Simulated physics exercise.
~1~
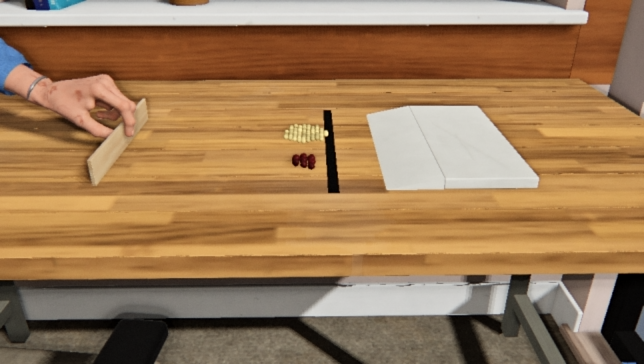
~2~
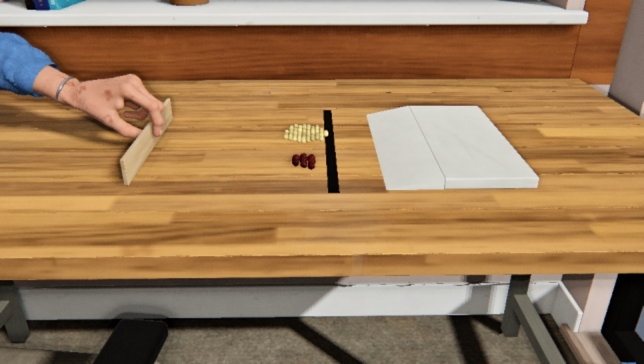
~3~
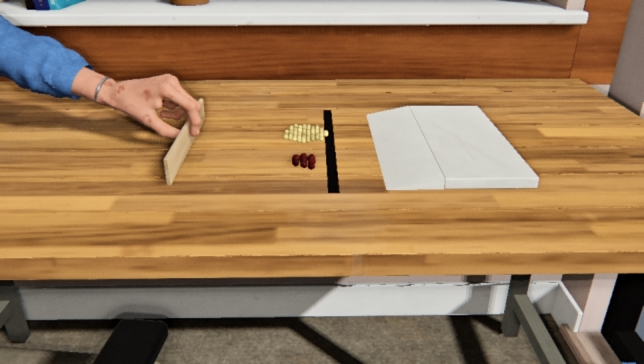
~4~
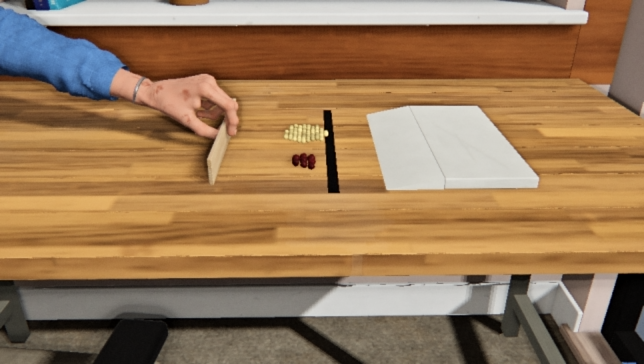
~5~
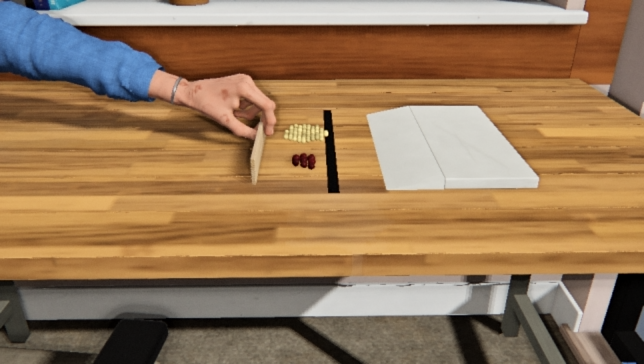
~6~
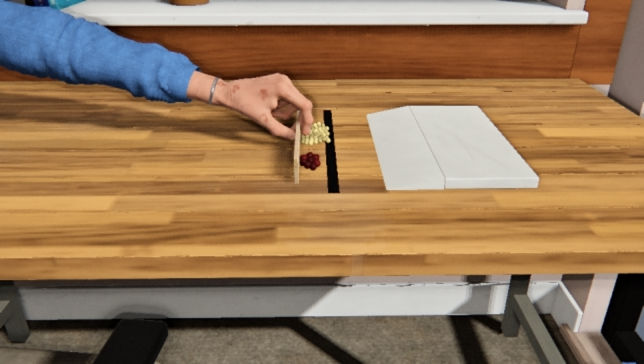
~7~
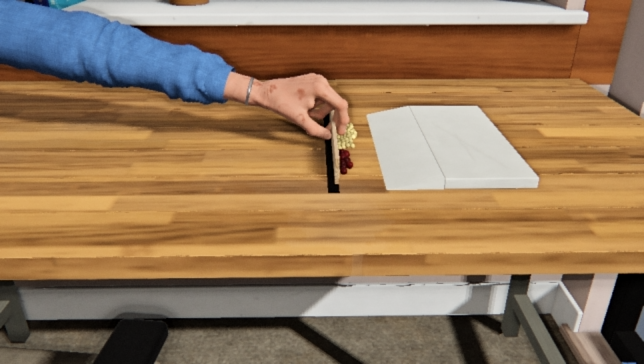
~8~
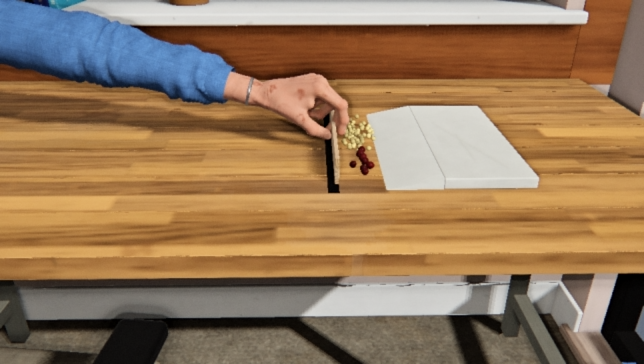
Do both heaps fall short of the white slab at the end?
Yes, both the pale yellow heap and the dark red heap fall short, spreading out on the table between the black tape and the white ramp.
